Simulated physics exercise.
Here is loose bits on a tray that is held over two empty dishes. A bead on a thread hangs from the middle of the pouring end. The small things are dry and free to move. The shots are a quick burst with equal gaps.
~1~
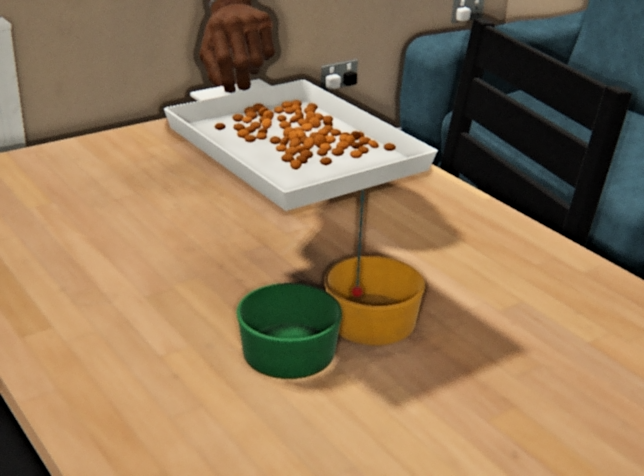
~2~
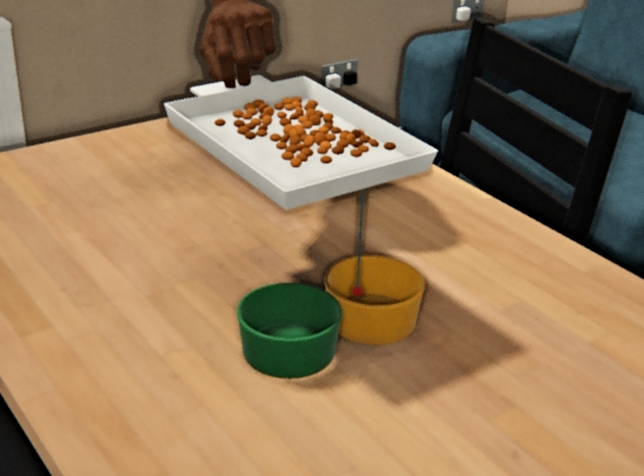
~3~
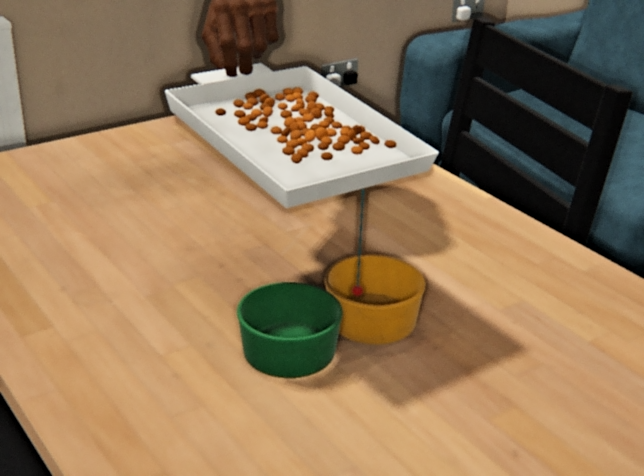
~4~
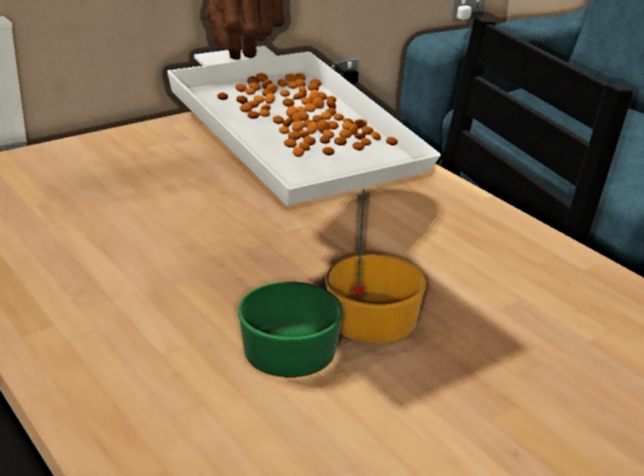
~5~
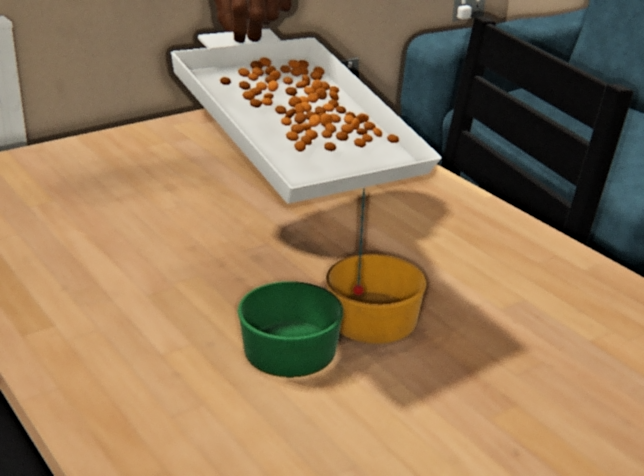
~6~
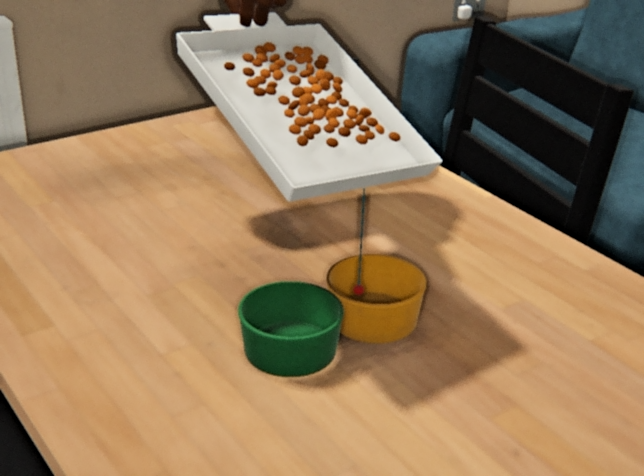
At a wooden table beside a dark chair, a hand holds a white tray of small brown bits above an empty green dish and an empty yellow one. The hand steadily raises the tray's far end, tilting it toward the viewer, while the bits stay clustered and the dishes remain still.
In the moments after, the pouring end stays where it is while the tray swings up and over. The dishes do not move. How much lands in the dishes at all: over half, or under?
They take only the smaller part between them.
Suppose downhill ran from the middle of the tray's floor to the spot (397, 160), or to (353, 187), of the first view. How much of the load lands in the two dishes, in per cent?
In turn 70 and 0 in a hundred.
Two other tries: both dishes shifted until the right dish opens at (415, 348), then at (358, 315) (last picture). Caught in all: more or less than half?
First less than half, then the smaller part.
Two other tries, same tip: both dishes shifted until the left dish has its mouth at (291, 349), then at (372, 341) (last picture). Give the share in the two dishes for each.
Roughly 40 per cent, and 80 per cent.
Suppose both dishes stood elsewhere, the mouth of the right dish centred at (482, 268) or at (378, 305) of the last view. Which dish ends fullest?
The first try: Left. The second: The dish on the right.
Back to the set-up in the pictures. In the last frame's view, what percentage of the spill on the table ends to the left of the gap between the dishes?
About 0 per cent.
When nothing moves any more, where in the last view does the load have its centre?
Around (451, 350).
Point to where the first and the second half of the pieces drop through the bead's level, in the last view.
The first part at (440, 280); the rest at (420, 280).
Soon after the last picture, tray tipped steeply; nearly all on the tray; a small part in the air.
A little later, tray tipped past a quarter turn; about a third on the tray; a stray few in the right dish; about a third outside both; about a quarter in the air.
Later still, tray tipped past a quarter turn; a small part in the right dish; nearly all outside both.
At rest, tray tipped past a quarter turn; none in the left dish; a small part in the right dish; nearly all outside both.
